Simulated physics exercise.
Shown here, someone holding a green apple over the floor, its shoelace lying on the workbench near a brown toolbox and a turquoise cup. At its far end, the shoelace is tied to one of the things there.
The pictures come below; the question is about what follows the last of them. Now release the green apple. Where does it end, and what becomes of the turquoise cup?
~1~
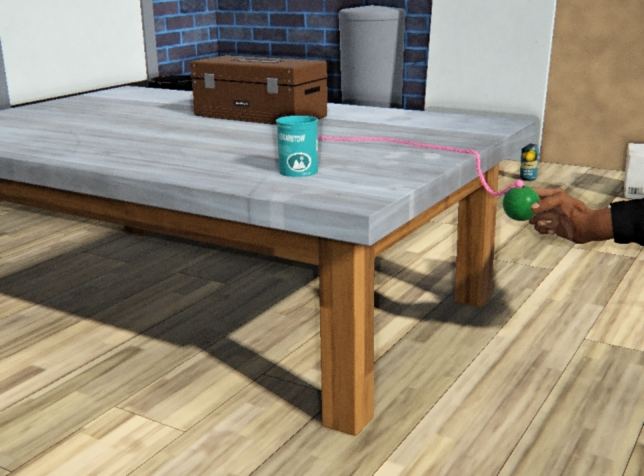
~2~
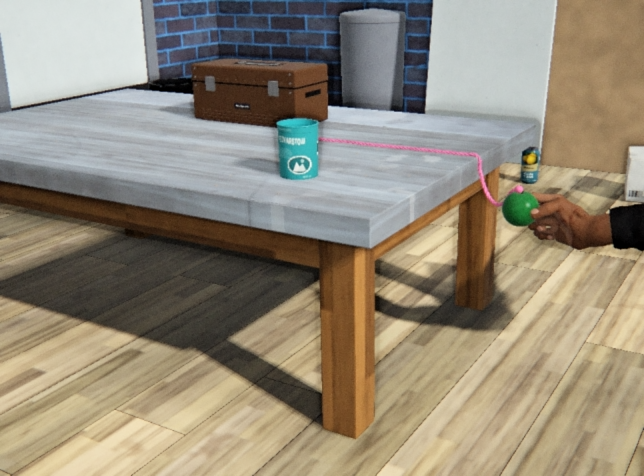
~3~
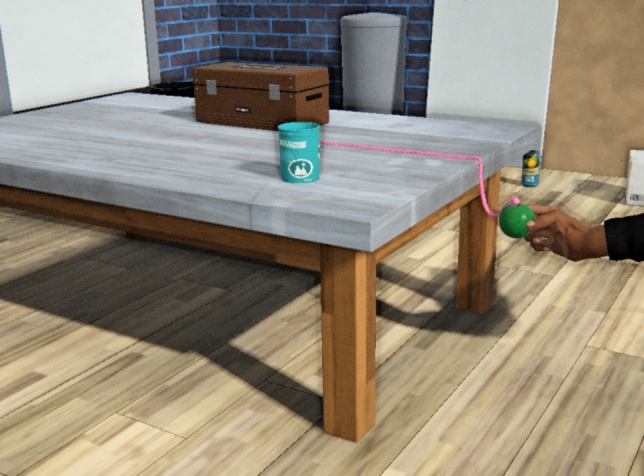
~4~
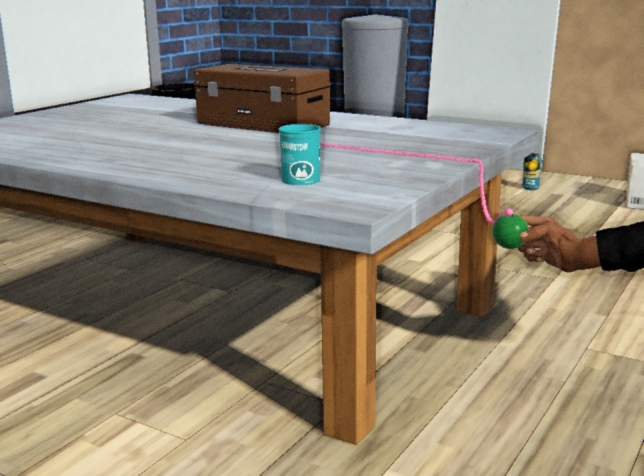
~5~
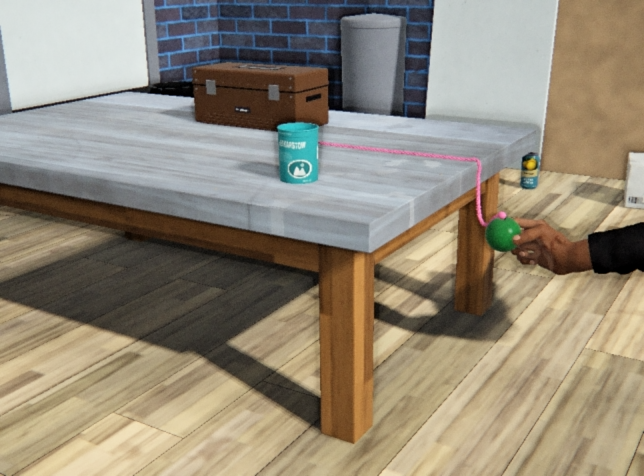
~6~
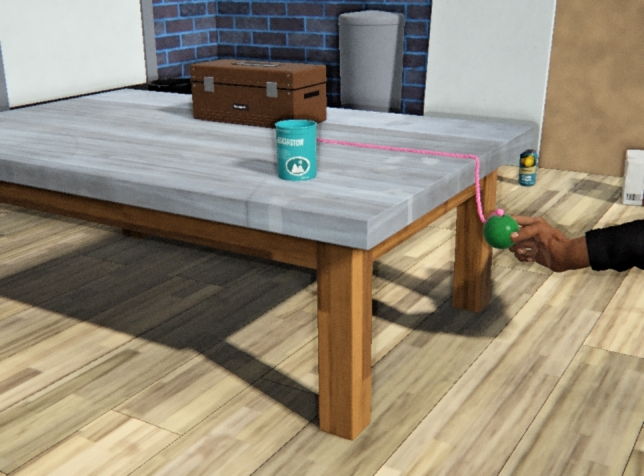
The green apple never lands; the turquoise cup holds its spot.
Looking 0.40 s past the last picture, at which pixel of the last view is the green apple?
At that time it sits close to pixel (446, 263).
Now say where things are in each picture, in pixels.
In the first frame, green apple (521, 203); brown toolbox (258, 61); turquoise cup (297, 120).
In the second frame, green apple (520, 209).
In the third frame, green apple (517, 220).
In the fourth frame, green apple (511, 231); shoelace through (333, 146) (408, 154).
In the fifth frame, green apple (504, 234); shoelace through (332, 145) (406, 153).
In the sixth frame, green apple (501, 231); brown toolbox (257, 64); turquoise cup (296, 124); shoelace tied to the toolbox, with little slack.
Then, 0.40 s on from there, apple off the ground near (446, 263); toolbox in place; cup in place.
Then, 0.96 s on from there, apple off the ground near (528, 275); toolbox in place; cup in place.
Then, 1.86 s on from there, apple off the ground near (509, 275); toolbox in place; cup in place.
In the end, apple off the ground near (459, 266); toolbox in place; cup in place. The green apple hangs in the air and the turquoise cup remains where it stands.
